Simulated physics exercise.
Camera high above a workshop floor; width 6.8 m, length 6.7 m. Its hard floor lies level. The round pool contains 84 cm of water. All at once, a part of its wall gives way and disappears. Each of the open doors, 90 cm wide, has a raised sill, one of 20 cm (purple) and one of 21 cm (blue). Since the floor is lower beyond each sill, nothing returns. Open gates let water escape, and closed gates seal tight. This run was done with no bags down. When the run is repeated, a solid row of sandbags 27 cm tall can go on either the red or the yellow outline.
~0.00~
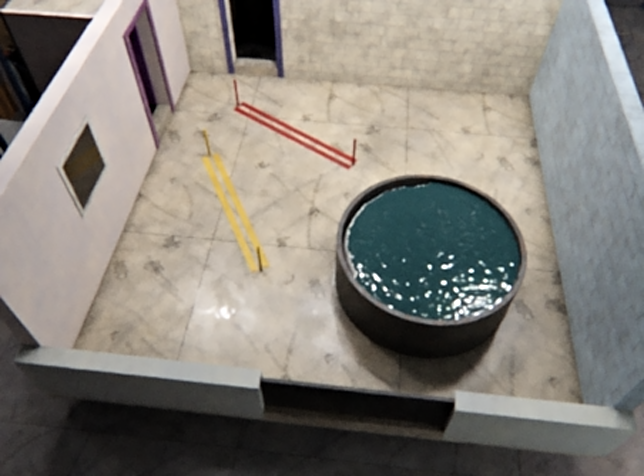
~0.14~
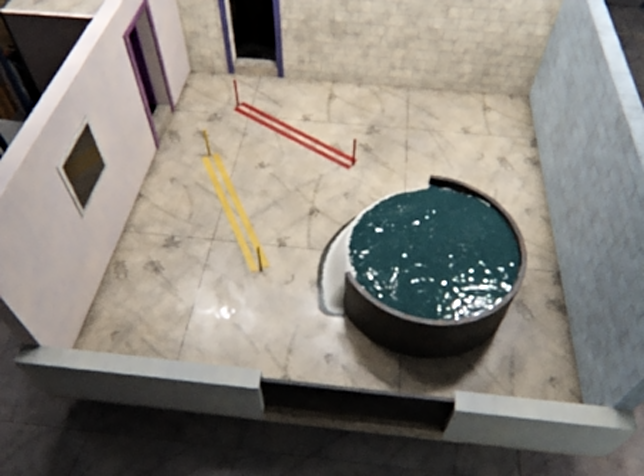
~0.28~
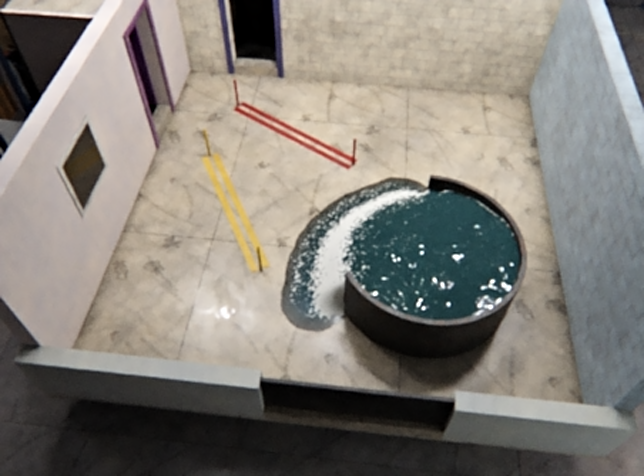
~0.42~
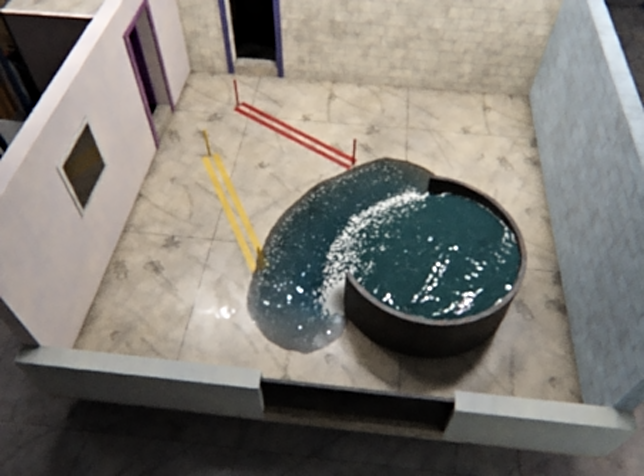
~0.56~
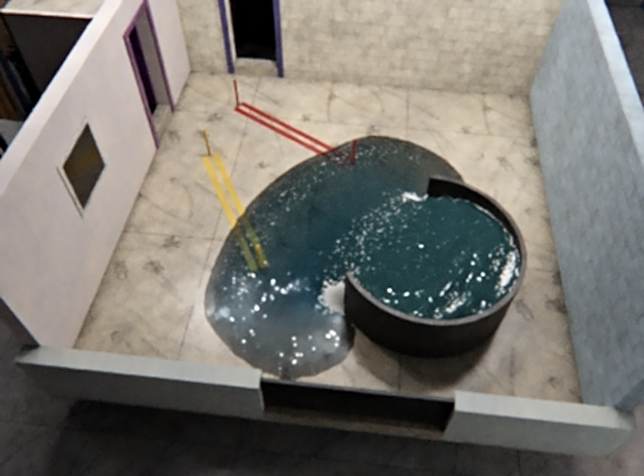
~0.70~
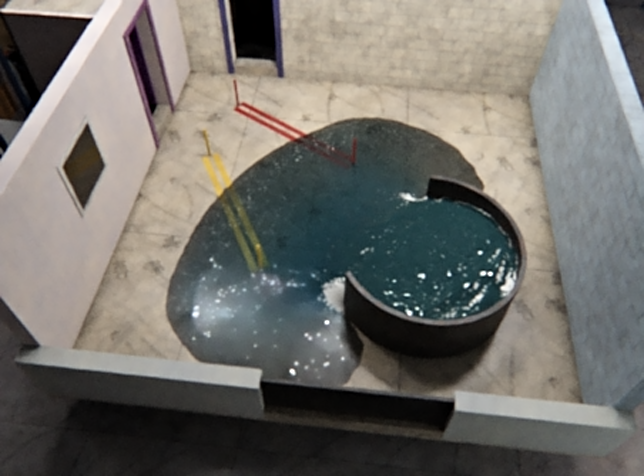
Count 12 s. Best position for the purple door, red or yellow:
Yellow mark.
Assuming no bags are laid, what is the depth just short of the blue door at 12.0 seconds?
Some 4.5 cm.
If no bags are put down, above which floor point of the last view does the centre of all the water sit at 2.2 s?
Centre of the water: Close to (286, 202).
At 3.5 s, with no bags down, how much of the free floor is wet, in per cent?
Roughly 70 percent.
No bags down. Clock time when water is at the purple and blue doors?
It first reaches the purple door at 1.3 s, the blue door at 1.3 s.
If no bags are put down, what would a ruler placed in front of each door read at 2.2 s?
Purple 31 cm, blue 21 cm.
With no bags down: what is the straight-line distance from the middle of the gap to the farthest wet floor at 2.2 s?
The front is around 5.4 m away in a straight line.
After 1.4 s water covers 70 % of the floor and is deepest (36 cm) near (64, 371) in the run without bags; in at the purple door, 0 L with no bags, 0 L with the row on red, 0 L on yellow.
After 2.2 s water covers 70 % of the floor and is deepest (52 cm) near (186, 82) in the run without bags; in at the purple door, 3 L with no bags, 39 L with the row on red, 0 L on yellow.
After 3.5 s water covers 70 % of the floor and is deepest (36 cm) near (186, 82) in the run without bags; in at the purple door, 28 L with no bags, 156 L with the row on red, 8 L on yellow.
After 7.0 s water covers 100 % of the floor and is deepest (18 cm) near (497, 136) in the run without bags; in at the purple door, 45 L with no bags, 168 L with the row on red, 14 L on yellow.
After 12.0 s water covers 100 % of the floor and is deepest (18 cm) near (506, 322) in the run without bags; in at the purple door, 45 L with no bags, 169 L with the row on red, 14 L on yellow.
